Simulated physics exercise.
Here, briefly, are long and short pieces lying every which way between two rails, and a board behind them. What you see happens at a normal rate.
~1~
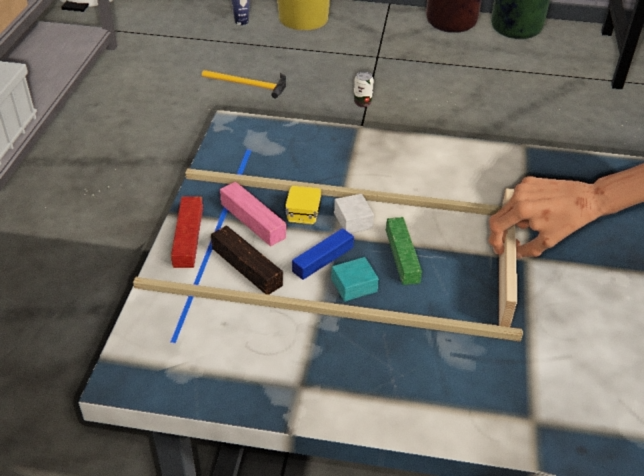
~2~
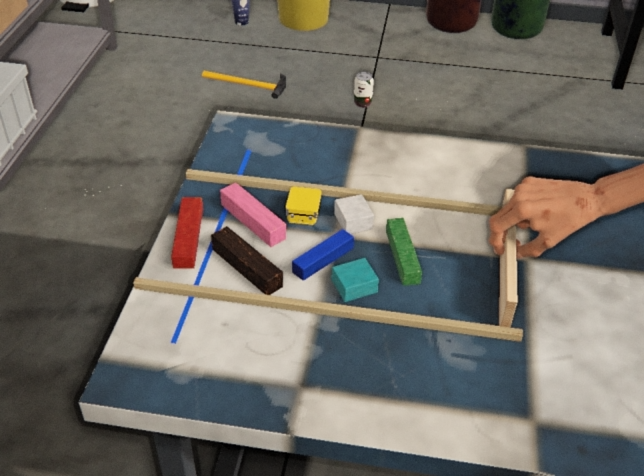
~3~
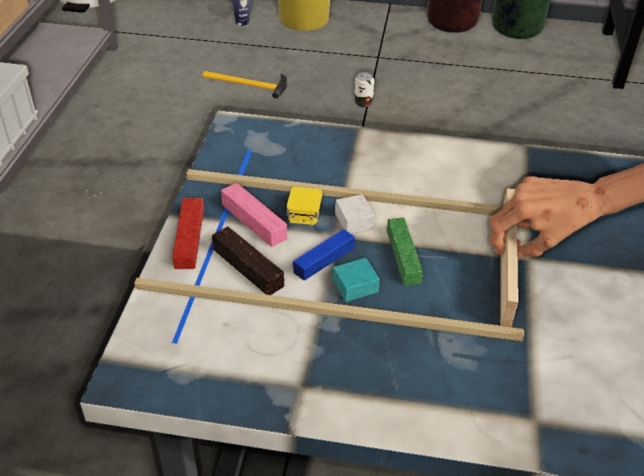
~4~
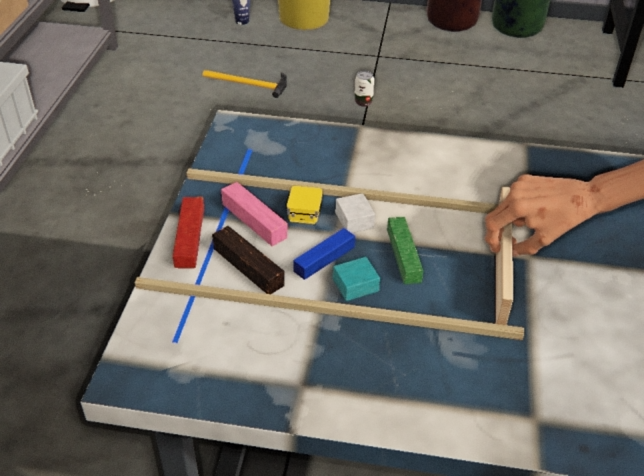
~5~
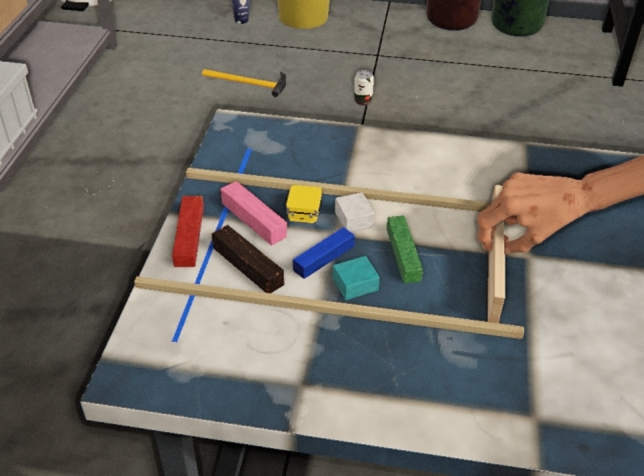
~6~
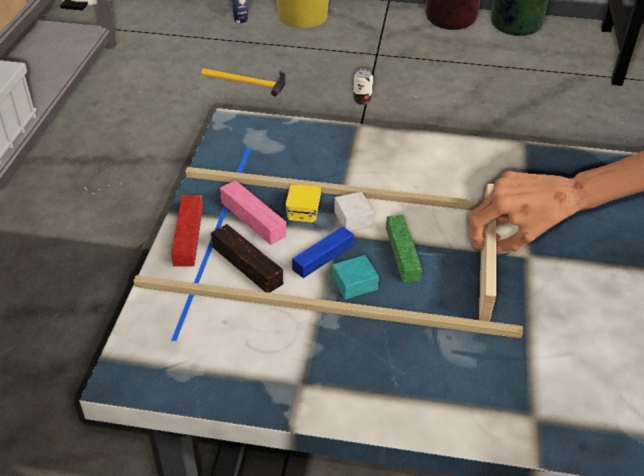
On a workshop table, a hand holding an upright board between two rails, then sliding it slightly left behind still, scattered coloured blocks.
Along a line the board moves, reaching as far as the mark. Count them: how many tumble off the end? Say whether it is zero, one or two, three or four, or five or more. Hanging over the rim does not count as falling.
I would say three or four.
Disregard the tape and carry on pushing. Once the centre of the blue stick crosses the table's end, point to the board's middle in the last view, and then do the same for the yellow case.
First one: Around (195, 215). Other one: Around (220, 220).
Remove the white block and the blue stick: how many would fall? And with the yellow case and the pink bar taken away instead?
The number fallen is 1, and in the other try 1.
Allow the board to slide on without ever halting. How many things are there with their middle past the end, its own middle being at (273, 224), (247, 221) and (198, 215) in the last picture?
0; 1; 4.
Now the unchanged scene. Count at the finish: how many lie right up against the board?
The number is 2.
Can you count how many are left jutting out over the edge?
The total here is 0.
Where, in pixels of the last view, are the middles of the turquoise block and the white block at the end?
Going in order: First (183, 267), then (203, 188).
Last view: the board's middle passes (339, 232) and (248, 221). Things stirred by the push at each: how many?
At the first spot 5, then 8.
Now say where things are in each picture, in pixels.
Red bar (188, 231); pink bar (253, 213); black bar (246, 259); board (507, 256); tape (216, 234), in the first picture.
Pink bar (253, 214); turquoise block (355, 280), in the second picture.
Black bar (248, 260); board (509, 255), in the third picture.
Red bar (189, 231); yellow case (305, 206), in the fourth picture.
Pink bar (253, 213); white block (355, 213), in the fifth picture.
Red bar (188, 230); pink bar (253, 212); black bar (247, 258); board (488, 250); tape (216, 232), in the sixth picture.
Soon after, none off yet; red bar at rest near (188, 230); pink bar at rest near (253, 212); black bar at rest near (247, 258).
After that, none off yet; red bar displaced a little near (168, 230); pink bar displaced about its own width near (196, 203); black bar displaced about its own width near (191, 248).
In the end, the number that fall off is three or four; gone, yellow case, black bar, pink bar and red bar.
